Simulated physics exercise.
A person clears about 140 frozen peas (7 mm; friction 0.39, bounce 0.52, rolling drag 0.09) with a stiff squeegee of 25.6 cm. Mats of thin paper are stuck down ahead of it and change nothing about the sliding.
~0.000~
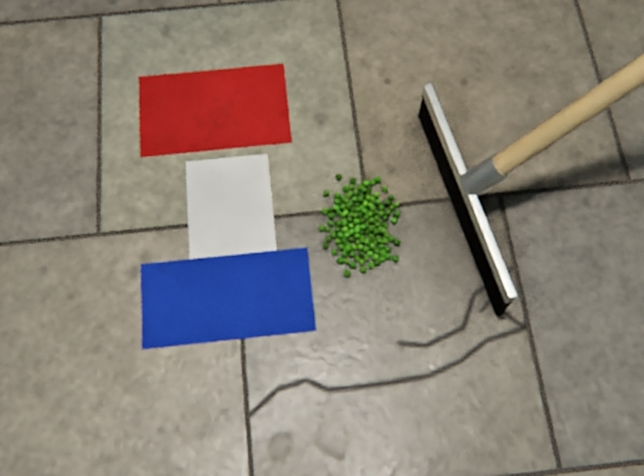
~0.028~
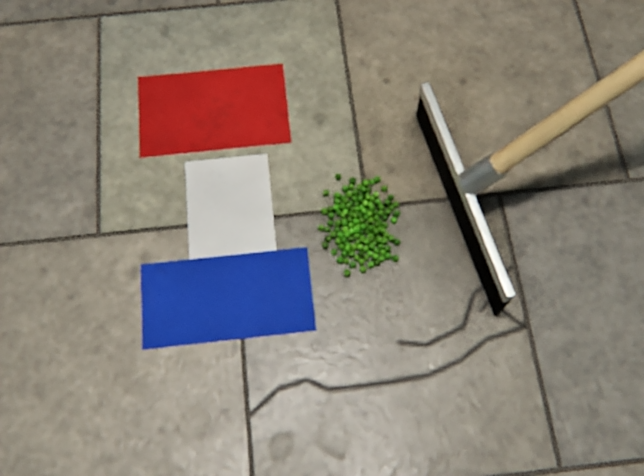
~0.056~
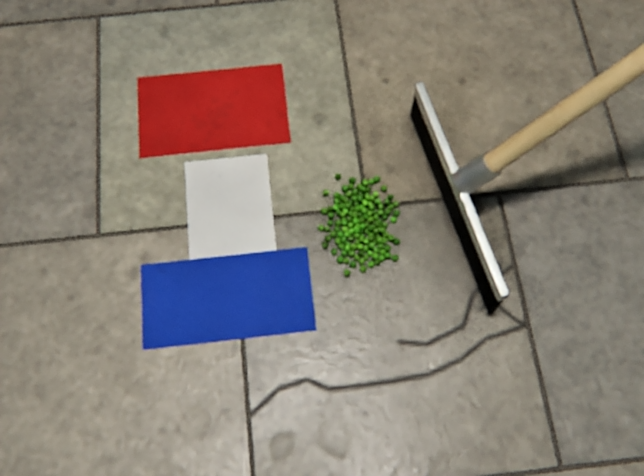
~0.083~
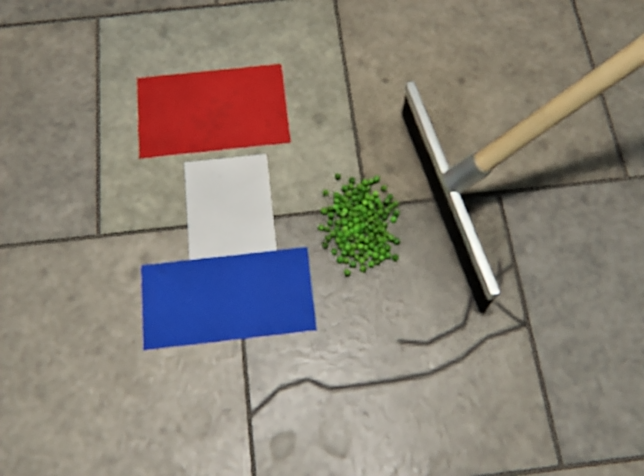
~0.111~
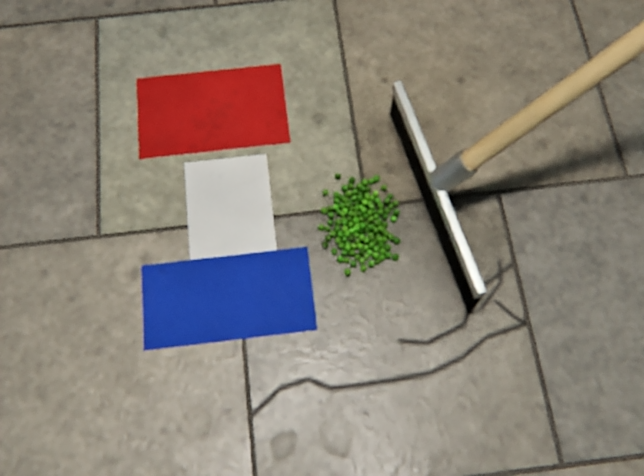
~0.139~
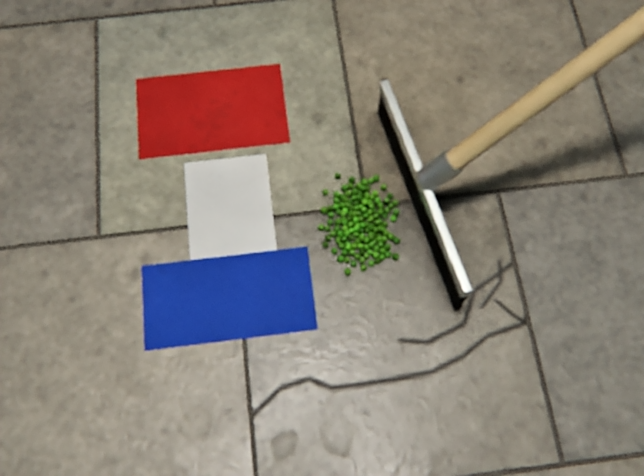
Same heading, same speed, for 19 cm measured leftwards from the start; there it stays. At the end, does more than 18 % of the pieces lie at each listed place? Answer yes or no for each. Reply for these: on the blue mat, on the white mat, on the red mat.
Blue mat: Yes. White mat: Yes. Red mat: No.
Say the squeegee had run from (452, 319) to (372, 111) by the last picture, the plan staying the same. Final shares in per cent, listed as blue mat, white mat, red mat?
Blue mat: 30; white mat: 10; red mat: 0.
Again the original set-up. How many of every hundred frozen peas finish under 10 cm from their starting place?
Some 0 percent.
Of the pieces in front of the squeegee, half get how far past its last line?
Around 7 cm from the line.
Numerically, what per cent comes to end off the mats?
Somewhere near 15 in a hundred.
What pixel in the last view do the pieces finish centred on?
Roughly (235, 240), in pixels of the last view.
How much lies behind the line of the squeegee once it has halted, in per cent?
That share is close to 0 per cent.
After 0.33 s, squeegee 14 cm from its start, spill 13 cm wide; blue mat 5 %, off the mats 95 %.
Then, at 0.52 s, squeegee 19 cm from its start, spill 17 cm wide; blue mat 35 %, white mat 55 %, off the mats 5 %.
Then, at 0.68 s, squeegee 19 cm from its start, spill 20 cm wide; blue mat 35 %, white mat 55 %, off the mats 10 %.
At rest (1.3 s), blue mat 35 %, white mat 45 %, red mat 5 %, off the mats 15 %.
